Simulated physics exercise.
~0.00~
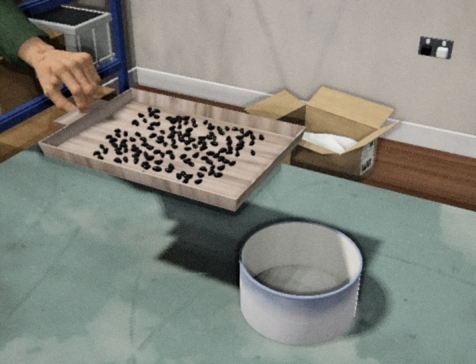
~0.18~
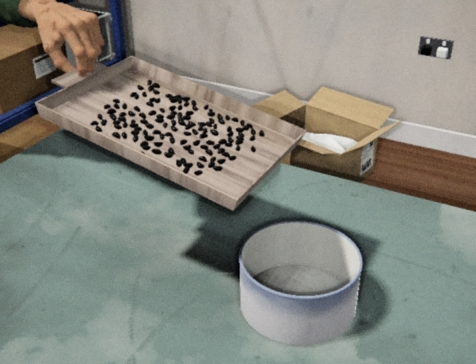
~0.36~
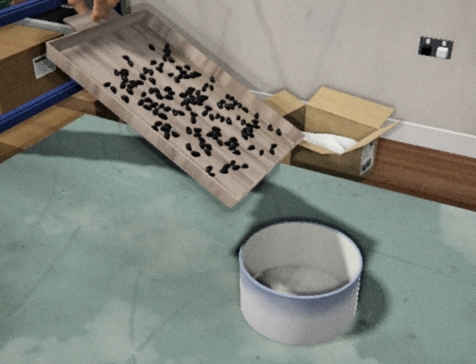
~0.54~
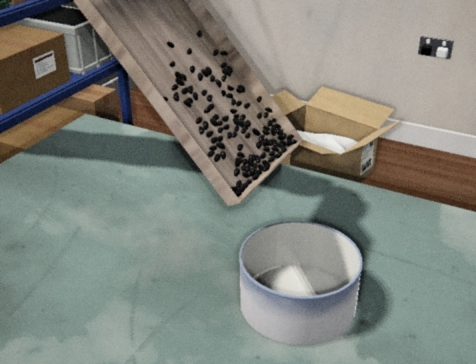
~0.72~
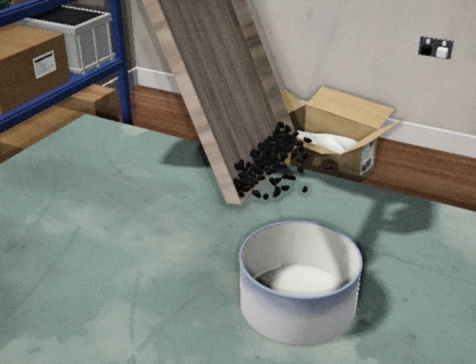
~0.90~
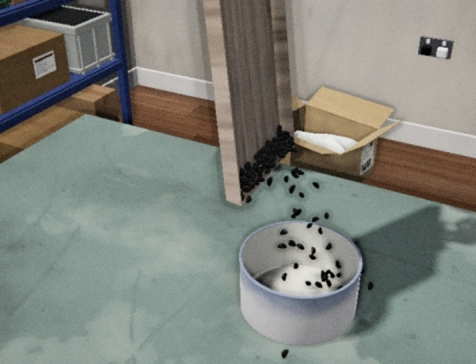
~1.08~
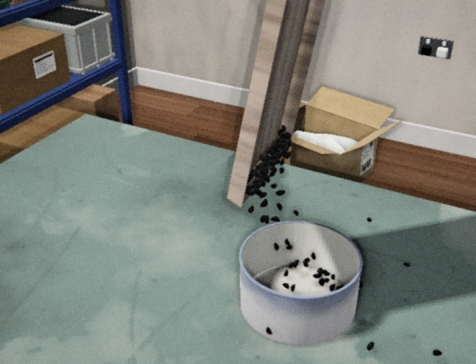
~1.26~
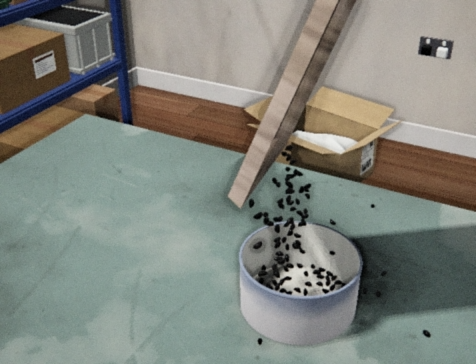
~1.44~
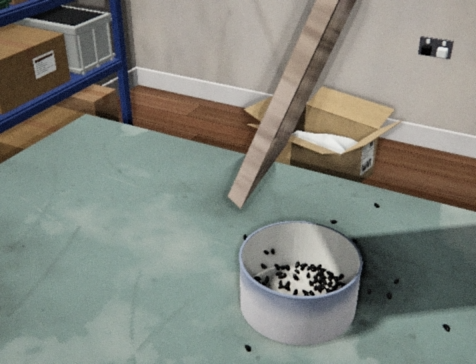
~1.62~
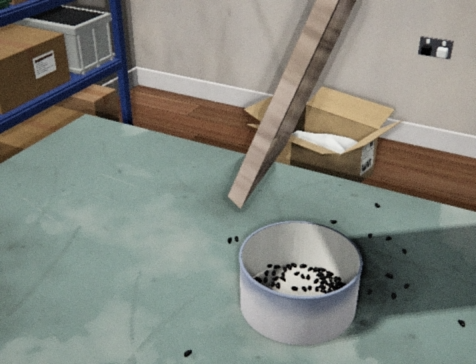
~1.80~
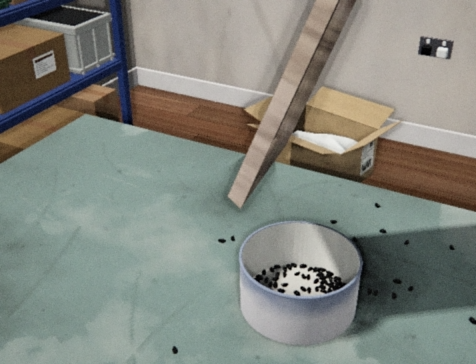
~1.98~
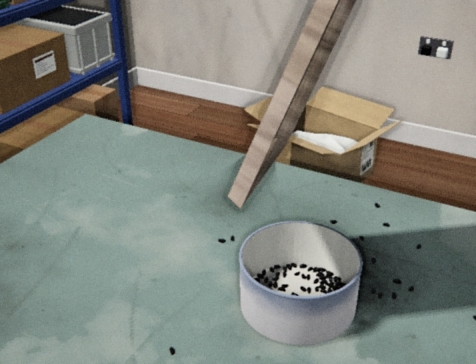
A wooden tray tips steeply, dropping black beans mostly into a pot, some scattering outside.
